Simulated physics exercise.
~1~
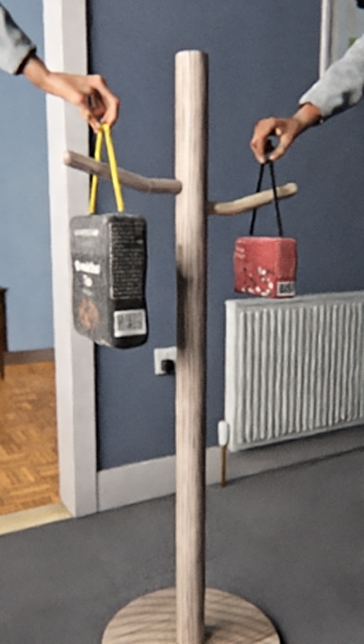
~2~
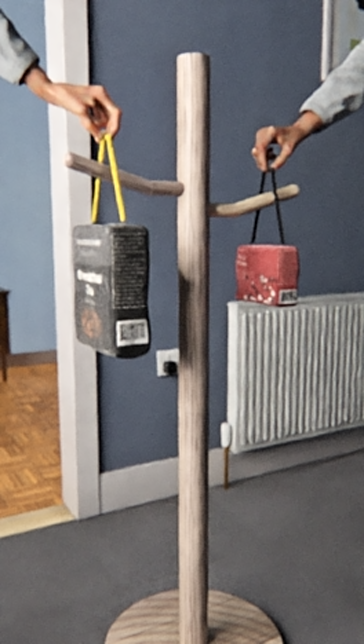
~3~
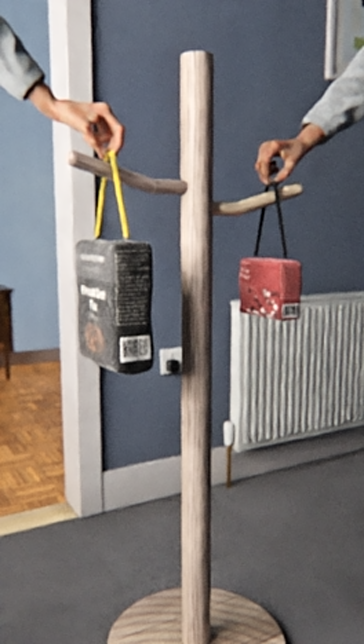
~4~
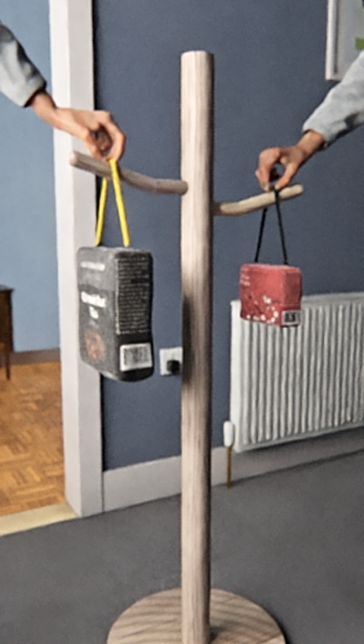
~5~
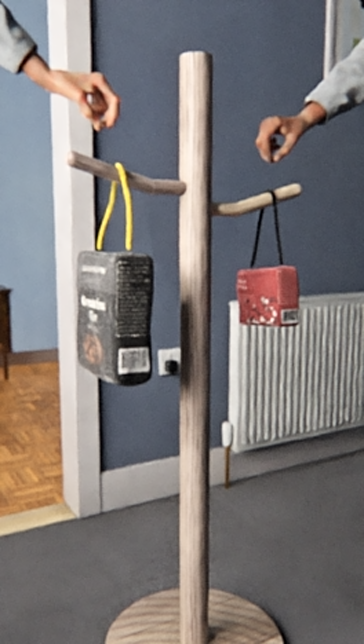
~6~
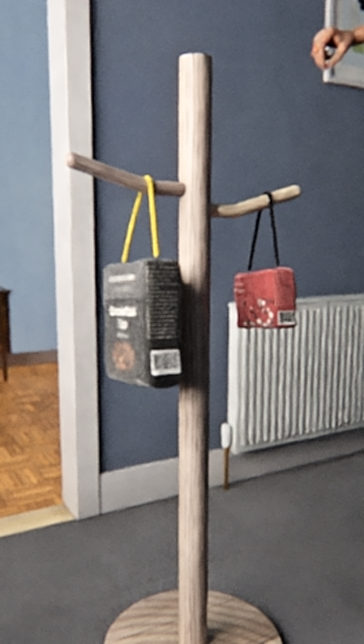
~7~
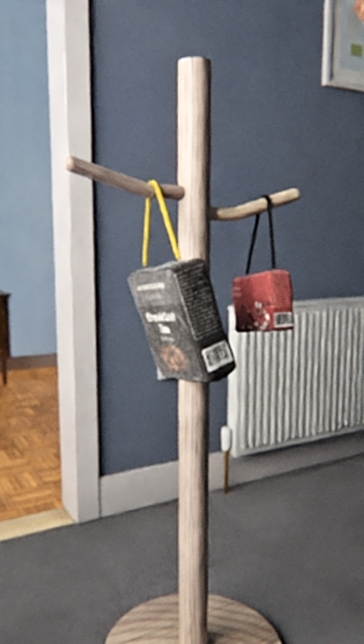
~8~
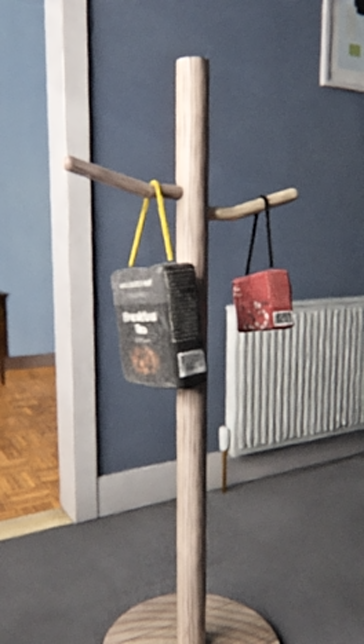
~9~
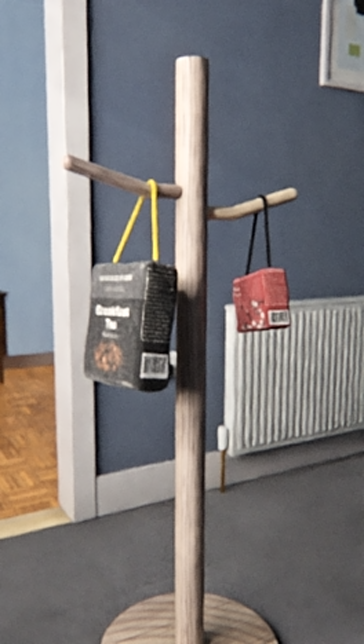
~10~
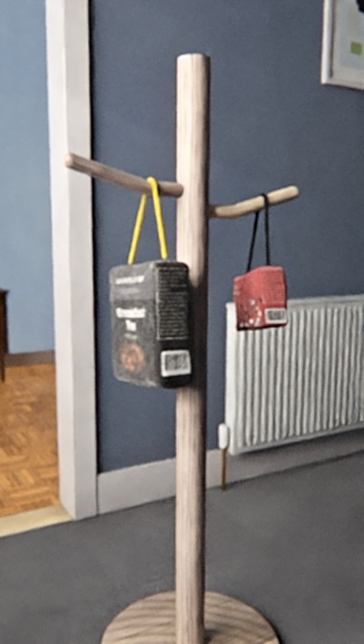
A black bag with a yellow loop and a smaller red pouch were lowered by two hands onto the pegs of a wooden stand. Once released, the bag slid toward the post and swung about, and both stayed hanging.
